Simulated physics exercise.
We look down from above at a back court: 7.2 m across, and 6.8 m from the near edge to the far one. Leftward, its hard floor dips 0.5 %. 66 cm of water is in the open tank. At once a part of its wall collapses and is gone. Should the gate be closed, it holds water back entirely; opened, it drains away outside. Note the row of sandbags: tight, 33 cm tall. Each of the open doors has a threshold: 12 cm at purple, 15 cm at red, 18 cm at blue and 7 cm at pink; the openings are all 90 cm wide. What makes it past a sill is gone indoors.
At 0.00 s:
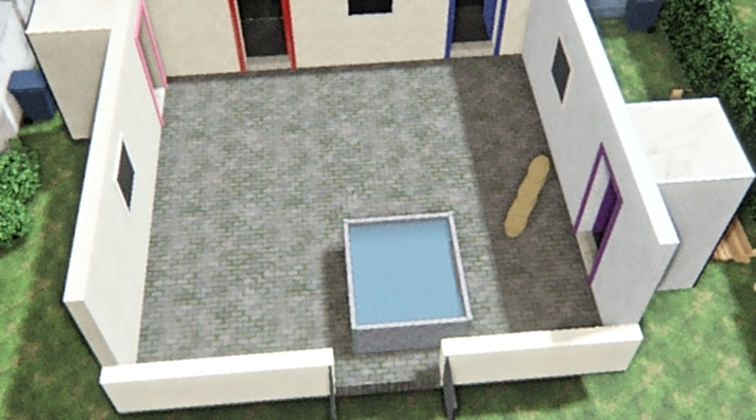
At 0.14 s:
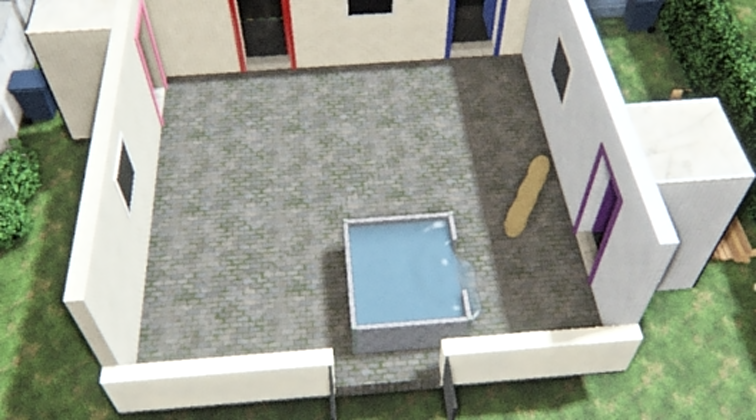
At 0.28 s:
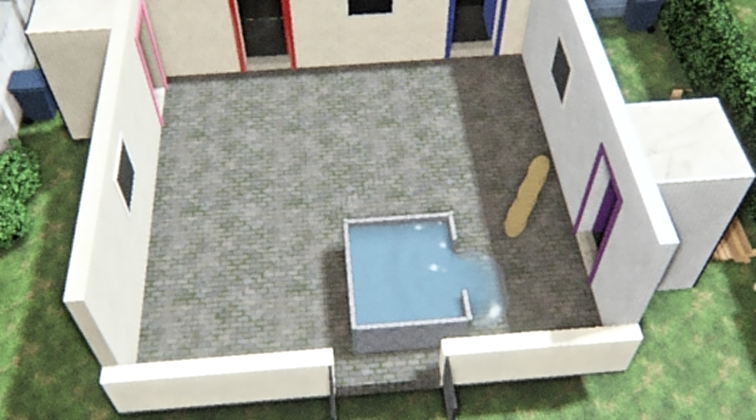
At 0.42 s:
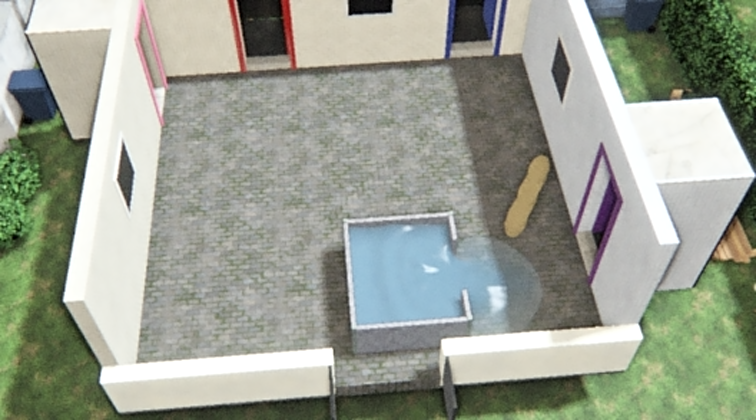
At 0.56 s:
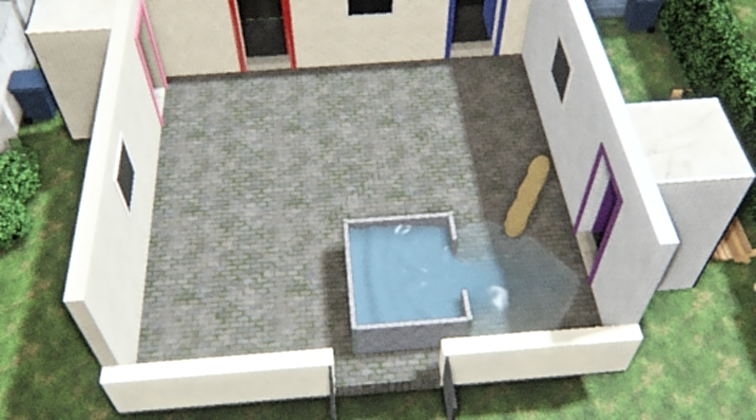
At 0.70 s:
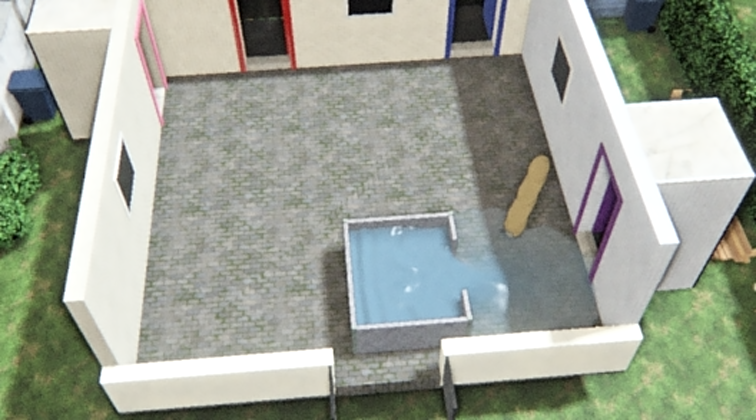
A walled courtyard paved in grey brick is seen from above, with red and blue doorways at the back, a pink one on the left and a purple one on the right. A square tank of blue water stands near the front opening, and a tan row of sandbags lies to its right. Part of the tank's right wall disappears, and water pours out, spreading thinly rightward across the shaded paving.
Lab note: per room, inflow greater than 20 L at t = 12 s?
My prediction: At the purple door the amount let in will top the limit; at the red door the amount let in will fall short of the limit; at the blue door the amount let in will fall short of the limit; at the pink door the amount let in will fall short of the limit.
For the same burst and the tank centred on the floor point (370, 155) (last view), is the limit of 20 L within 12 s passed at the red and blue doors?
Well, red ends up inside the mark and blue ends up inside the mark.
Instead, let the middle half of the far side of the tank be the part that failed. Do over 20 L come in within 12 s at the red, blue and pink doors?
Against that limit: Red not over, blue not over, pink past it.
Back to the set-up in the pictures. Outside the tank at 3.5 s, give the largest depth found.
Around 31 centimetres.
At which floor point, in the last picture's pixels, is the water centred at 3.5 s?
Around (480, 271) in the last picture.
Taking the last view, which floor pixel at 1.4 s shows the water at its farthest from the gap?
(557, 179).
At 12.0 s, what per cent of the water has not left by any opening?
Around 76 per cent of the water.
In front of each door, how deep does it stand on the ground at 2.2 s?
Depth readings (cm): Purple = 30; red = 0; blue = 0; pink = 0.
After 1.4 s water covers 15 % of the floor and is deepest (46 cm) near (608, 349); purple door 28 cm at the sill, 61 L in, red door not reached, blue door not reached, pink door not reached.
After 2.2 s water covers 20 % of the floor and is deepest (32 cm) near (569, 254); purple door 30 cm at the sill, 156 L in, red door not reached, blue door not reached, pink door not reached.
After 3.5 s water covers 25 % of the floor and is deepest (31 cm) near (567, 211); purple door 22 cm at the sill, 237 L in, red door not reached, blue door not reached, pink door not reached.
After 7.0 s water covers 45 % of the floor and is deepest (17 cm) near (608, 349); purple door 14 cm at the sill, 332 L in, red door 1 cm at the sill, 0 L in, blue door 5 cm at the sill, 0 L in, pink door not reached.
After 12.0 s water covers 65 % of the floor and is deepest (10 cm) near (477, 339); purple door 8 cm at the sill, 336 L in, red door 3 cm at the sill, 0 L in, blue door 6 cm at the sill, 0 L in, pink door 7 cm at the sill, 0 L in.
